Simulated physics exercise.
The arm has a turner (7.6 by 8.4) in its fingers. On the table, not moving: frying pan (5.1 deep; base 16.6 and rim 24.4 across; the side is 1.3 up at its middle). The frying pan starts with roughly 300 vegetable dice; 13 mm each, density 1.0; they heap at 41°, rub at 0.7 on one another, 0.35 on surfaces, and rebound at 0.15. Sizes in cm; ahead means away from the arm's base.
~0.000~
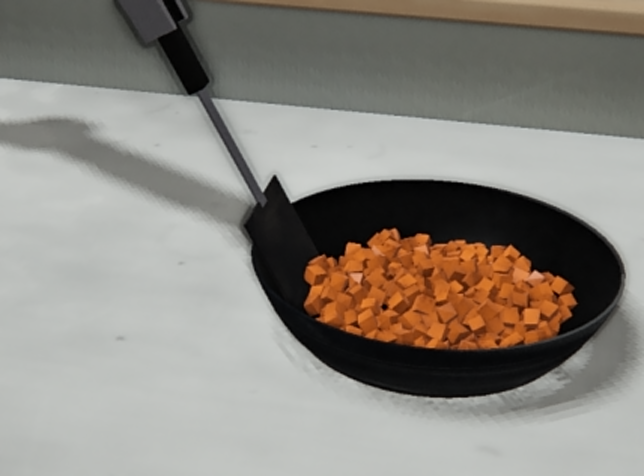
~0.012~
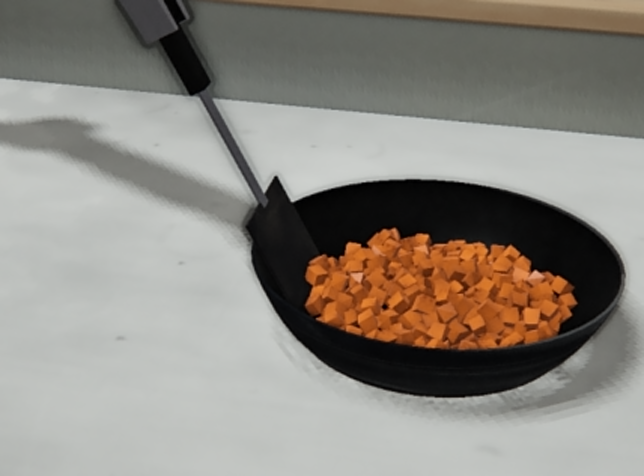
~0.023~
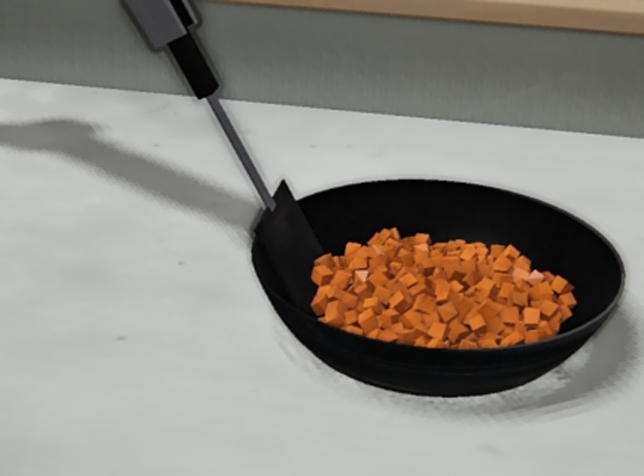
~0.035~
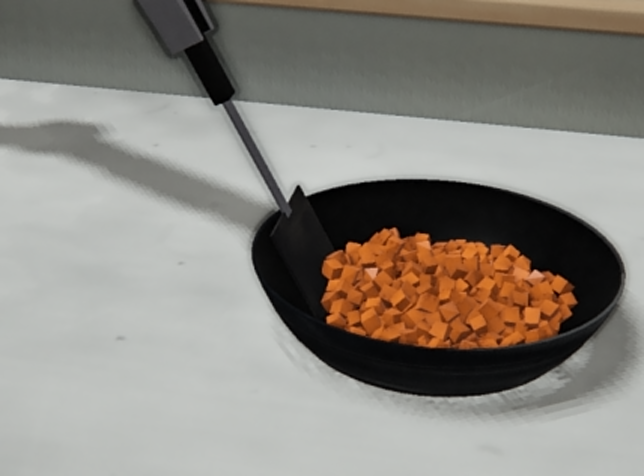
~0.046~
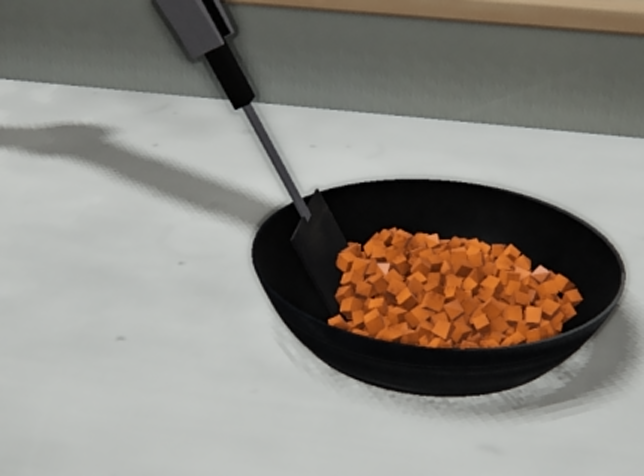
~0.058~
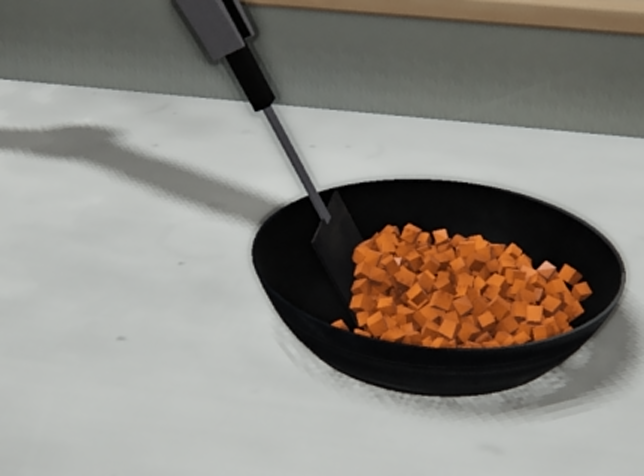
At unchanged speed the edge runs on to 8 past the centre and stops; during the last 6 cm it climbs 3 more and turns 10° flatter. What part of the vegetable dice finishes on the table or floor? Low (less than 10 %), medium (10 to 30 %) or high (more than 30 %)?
A high share, more than 30 %, ends on the table or floor.
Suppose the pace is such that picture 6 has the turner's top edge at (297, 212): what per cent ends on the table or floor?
Some 20 per cent.
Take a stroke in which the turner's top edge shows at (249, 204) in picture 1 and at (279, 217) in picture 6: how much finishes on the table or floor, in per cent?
About 15 per cent.
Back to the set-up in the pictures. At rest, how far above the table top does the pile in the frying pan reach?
Roughly 5.0 cm.
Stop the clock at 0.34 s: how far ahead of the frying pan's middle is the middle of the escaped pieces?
Some 20 cm.
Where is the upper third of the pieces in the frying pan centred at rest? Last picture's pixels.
Around (534, 299).
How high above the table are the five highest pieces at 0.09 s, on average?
Some 6 cm.
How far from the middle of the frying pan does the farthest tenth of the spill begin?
Some 35 cm.
By 0.09 s, sloping 61°, highest piece 8 above the table; 299 in the frying pan.
By 0.12 s, sloping 58°, highest piece 10 above the table; 298 in the frying pan, 1 on the blade or in flight.
By 0.34 s, sloping 51°, highest piece 24 above the table; 182 in the frying pan, 40 on the table or floor, 77 on the blade or in flight.
By 1.39 s, sloping 51°, highest piece 5 above the table; 182 in the frying pan, 117 on the table or floor.
Final count, 182 in the frying pan, 117 on the table or floor. That is 39 % on the table or floor.
